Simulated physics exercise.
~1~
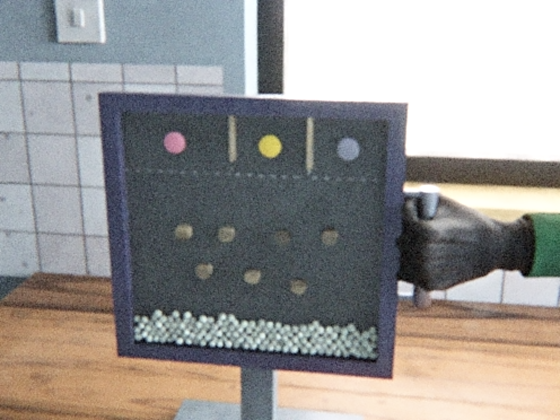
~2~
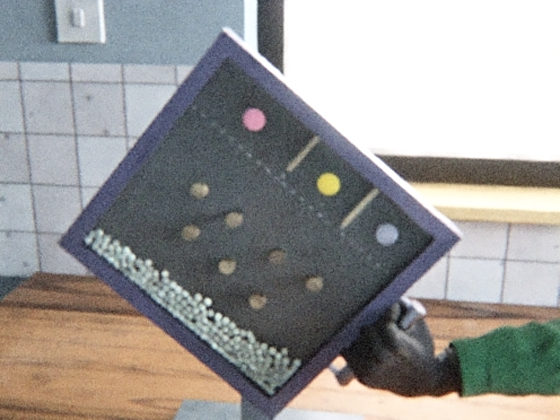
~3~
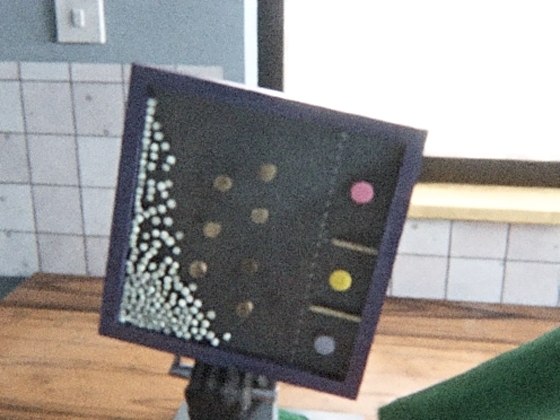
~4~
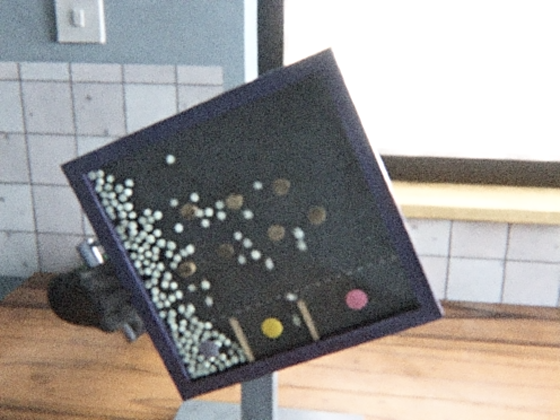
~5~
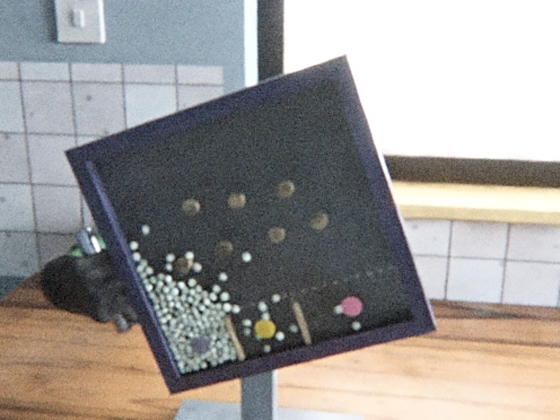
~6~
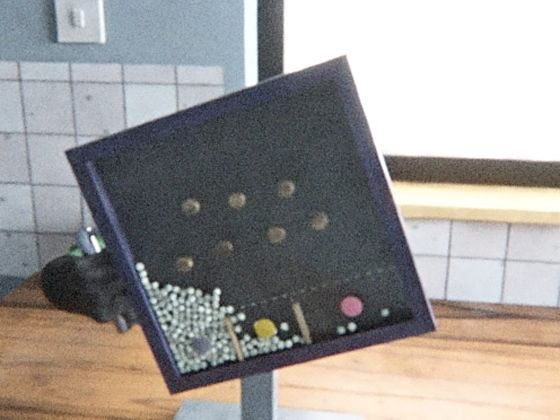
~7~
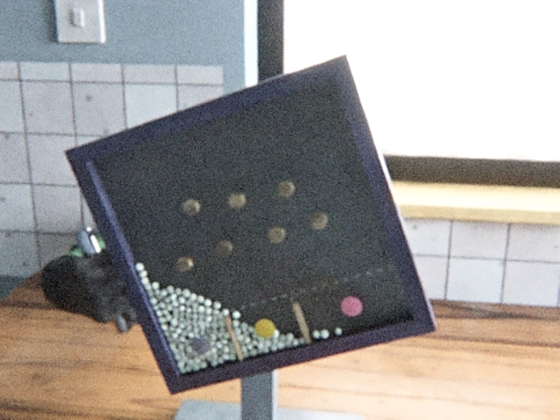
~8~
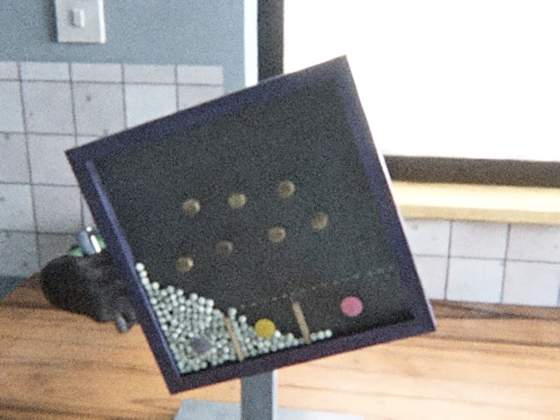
We see a gloved hand turn a square, dark-framed case of small white beads clockwise until it is tilted and nearly upside down. The beads slide and tumble past round pegs, then settle mostly around the grey and yellow stickers, leaving the pink pocket nearly empty.
